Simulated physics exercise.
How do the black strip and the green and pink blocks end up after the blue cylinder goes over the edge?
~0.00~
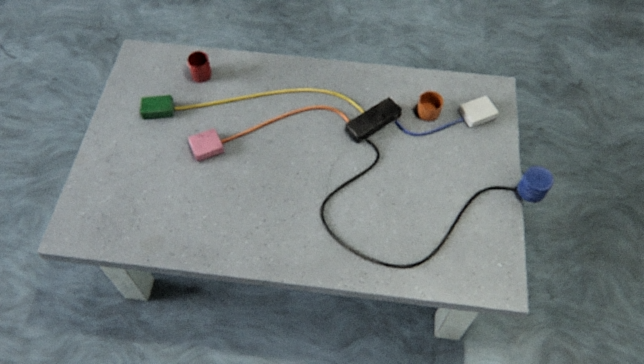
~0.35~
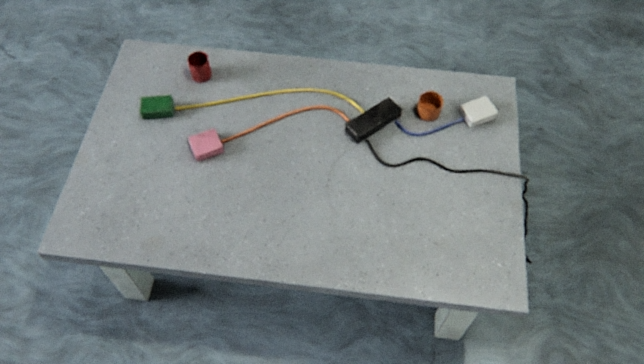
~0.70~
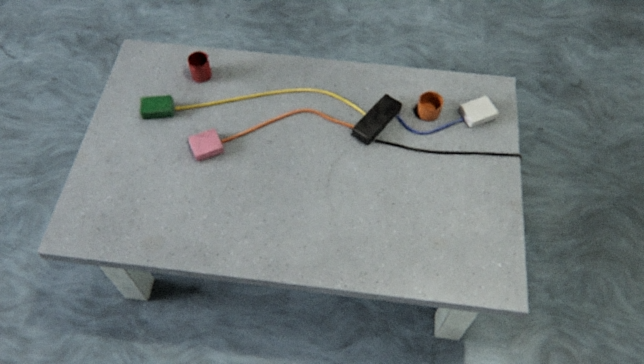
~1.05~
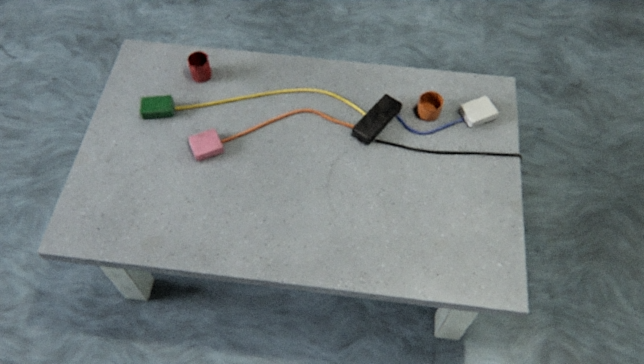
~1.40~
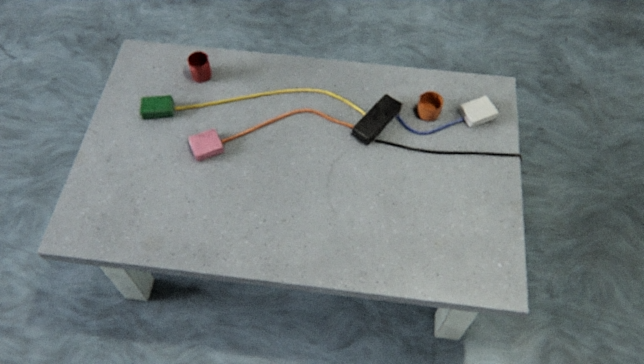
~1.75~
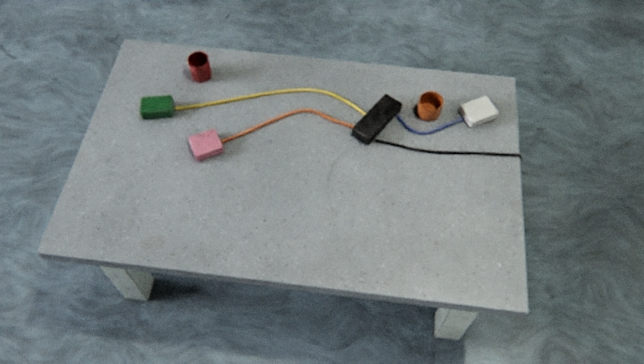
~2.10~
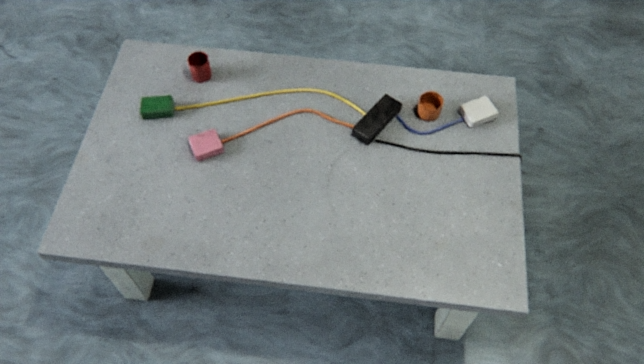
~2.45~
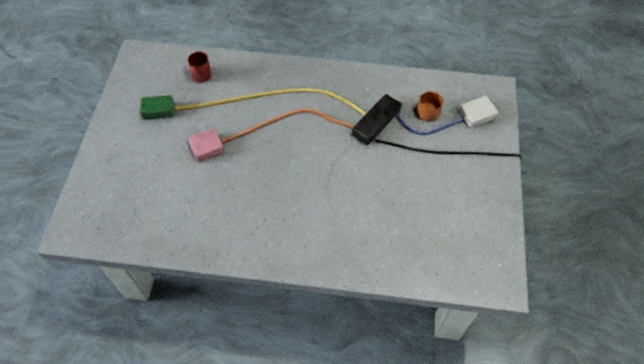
The green and pink blocks stay where they were, and the black strip only turns and shifts slightly, remaining on the table close to its starting place.
